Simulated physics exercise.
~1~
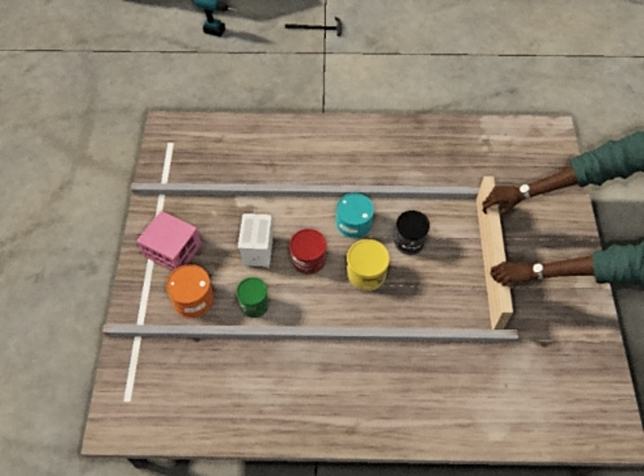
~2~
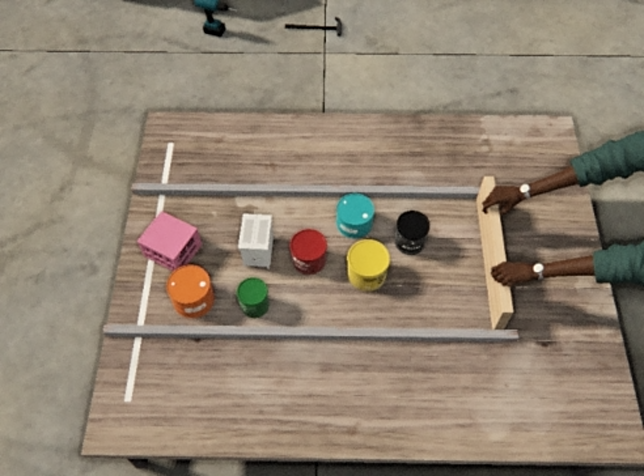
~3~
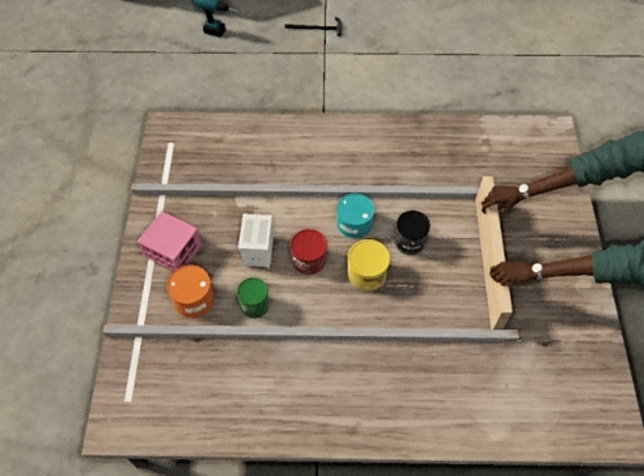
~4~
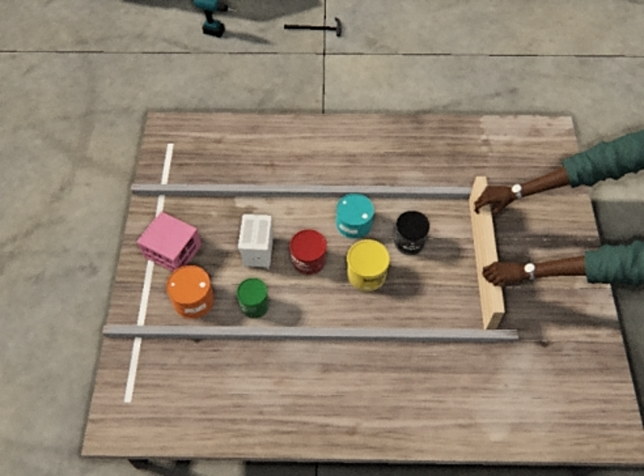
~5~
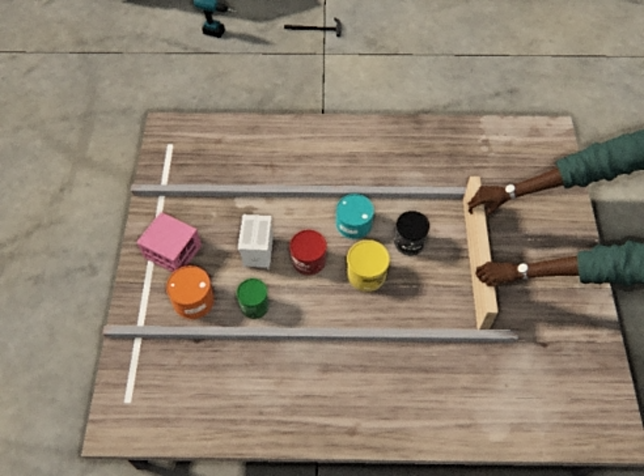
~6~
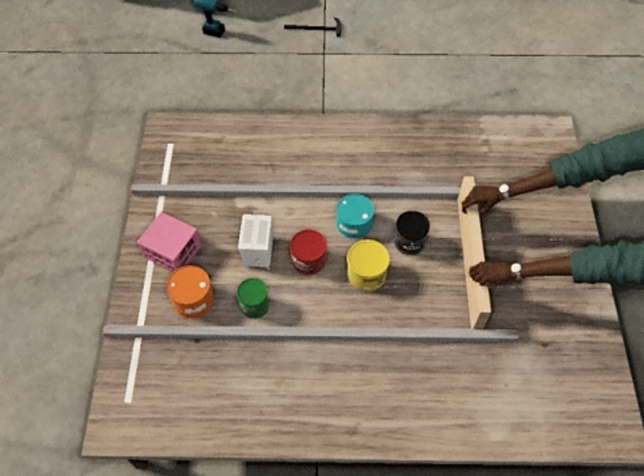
A wooden plank, held by two hands, slid a short way left between two rails on a table, while the colourful cans, pink crate and white tote in front of it stayed still.
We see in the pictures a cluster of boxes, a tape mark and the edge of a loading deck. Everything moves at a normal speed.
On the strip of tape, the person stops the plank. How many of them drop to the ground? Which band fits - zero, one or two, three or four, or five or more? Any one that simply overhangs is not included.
I reckon the ones pushed off reach three but not past four.
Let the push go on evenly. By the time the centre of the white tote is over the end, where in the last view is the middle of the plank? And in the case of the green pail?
Near (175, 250) in the first case, near (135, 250) in the other.
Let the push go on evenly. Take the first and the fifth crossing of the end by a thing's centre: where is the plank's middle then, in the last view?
At (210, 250) for the first, at (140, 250) for the fifth.
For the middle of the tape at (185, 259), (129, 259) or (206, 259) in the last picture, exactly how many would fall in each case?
The counts: 1, 8 and 1.
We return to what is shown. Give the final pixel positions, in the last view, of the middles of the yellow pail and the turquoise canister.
Roughly (126, 265), and the other roughly (140, 204).
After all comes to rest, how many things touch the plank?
All in all, 4.
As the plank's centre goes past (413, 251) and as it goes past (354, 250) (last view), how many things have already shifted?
First 1, then 4.
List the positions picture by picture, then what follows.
The first picture shows pink crate (170, 242); orange canister (191, 292); white tote (257, 241); plank (493, 251); tape (151, 258).
The second picture shows orange canister (191, 292); yellow pail (368, 266).
The third picture shows white tote (257, 242); green pail (254, 299).
The fourth picture shows pink crate (170, 243); black pail (411, 234).
The fifth picture shows orange canister (191, 293); turquoise canister (354, 217).
The sixth picture shows pink crate (170, 243); orange canister (191, 293); white tote (257, 242); plank (473, 251); tape (151, 259).
Early on, none off yet; pink crate at rest near (170, 243); orange canister at rest near (191, 293); white tote at rest near (257, 242).
A while later, none off yet; pink crate moving near (167, 243); orange canister at rest near (191, 293); white tote travelled about its own width near (214, 228).
Further along, none off yet; pink crate travelled about its own width near (121, 240); orange canister travelled about its own width near (155, 291); white tote travelled well along near (160, 215).
Finally, the number that fall off is three or four; lost, red pail, white tote, orange canister and pink crate.
